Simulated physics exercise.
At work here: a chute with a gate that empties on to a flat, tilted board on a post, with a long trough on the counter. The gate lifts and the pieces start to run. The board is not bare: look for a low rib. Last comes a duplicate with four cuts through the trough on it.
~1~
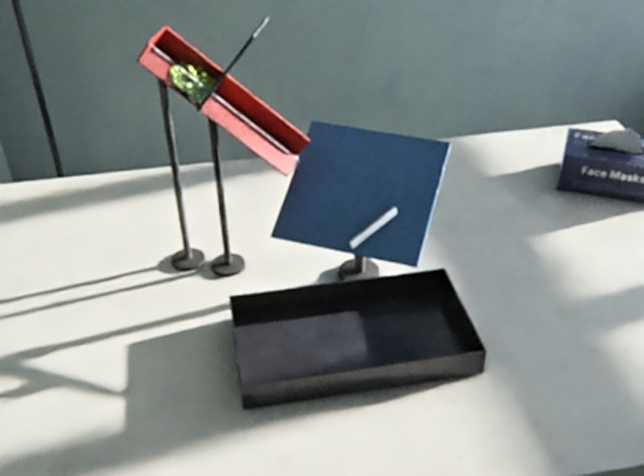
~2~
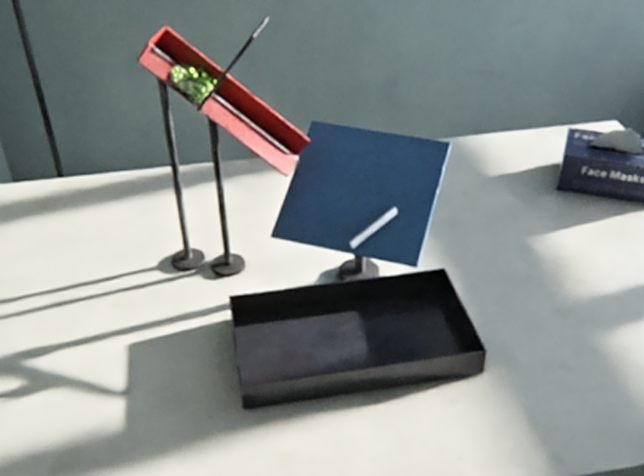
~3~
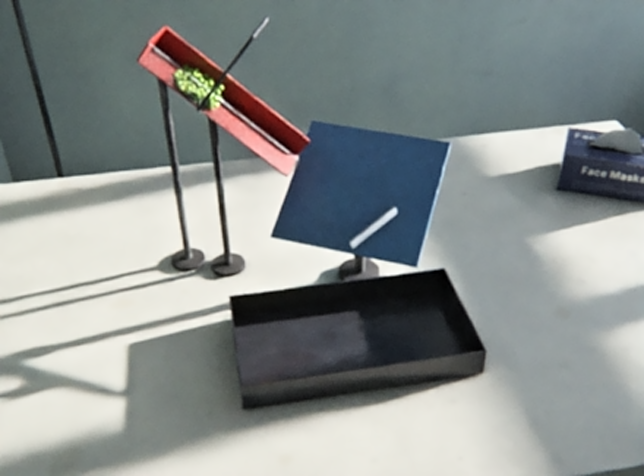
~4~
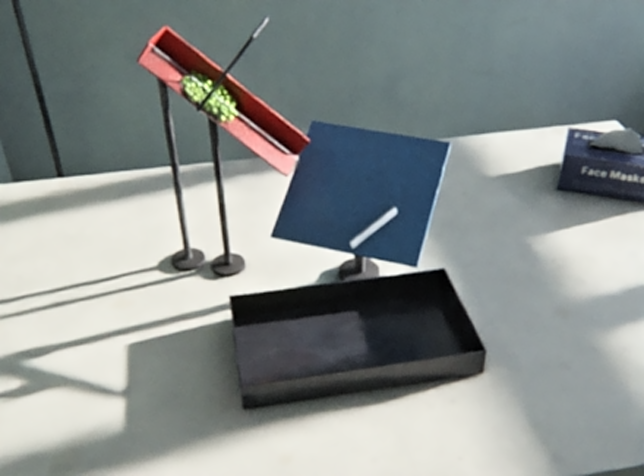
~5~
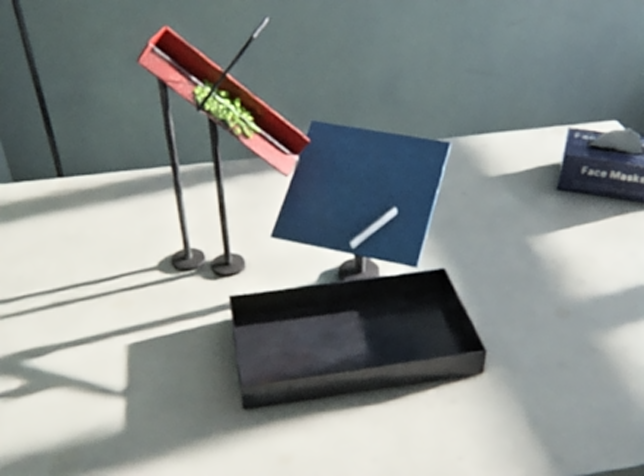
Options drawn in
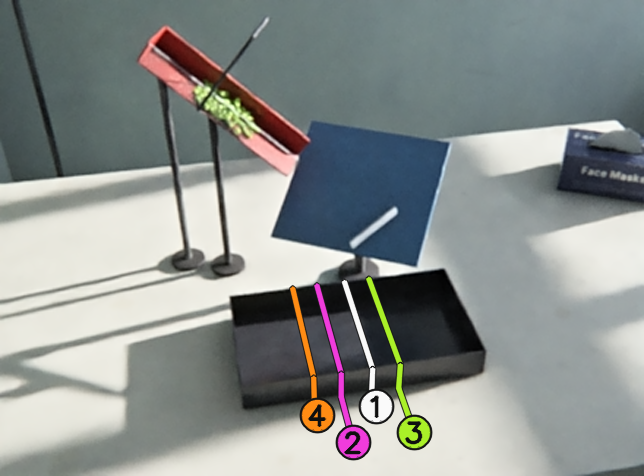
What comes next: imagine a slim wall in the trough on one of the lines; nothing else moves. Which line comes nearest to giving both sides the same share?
2 works best here.
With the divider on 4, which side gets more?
Right.
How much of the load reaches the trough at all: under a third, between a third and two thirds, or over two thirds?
It is over two thirds.
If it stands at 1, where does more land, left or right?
Left.
On the marked copy, line 1 crosses the front rim at (372, 368); line 2 crosses the front rim at (341, 372); line 3 crosses the front rim at (399, 363); line 4 crosses the front rim at (313, 376).
If 1 is chosen, of what is caught, nearly all on the left of the divider, a stray few on the right.
If 2 is chosen, of what is caught, about a third on the left of the divider, about two thirds on the right.
If 3 is chosen, of what is caught, all on the left of the divider, none on the right.
If 4 is chosen, of what is caught, a stray few on the left of the divider, nearly all on the right.
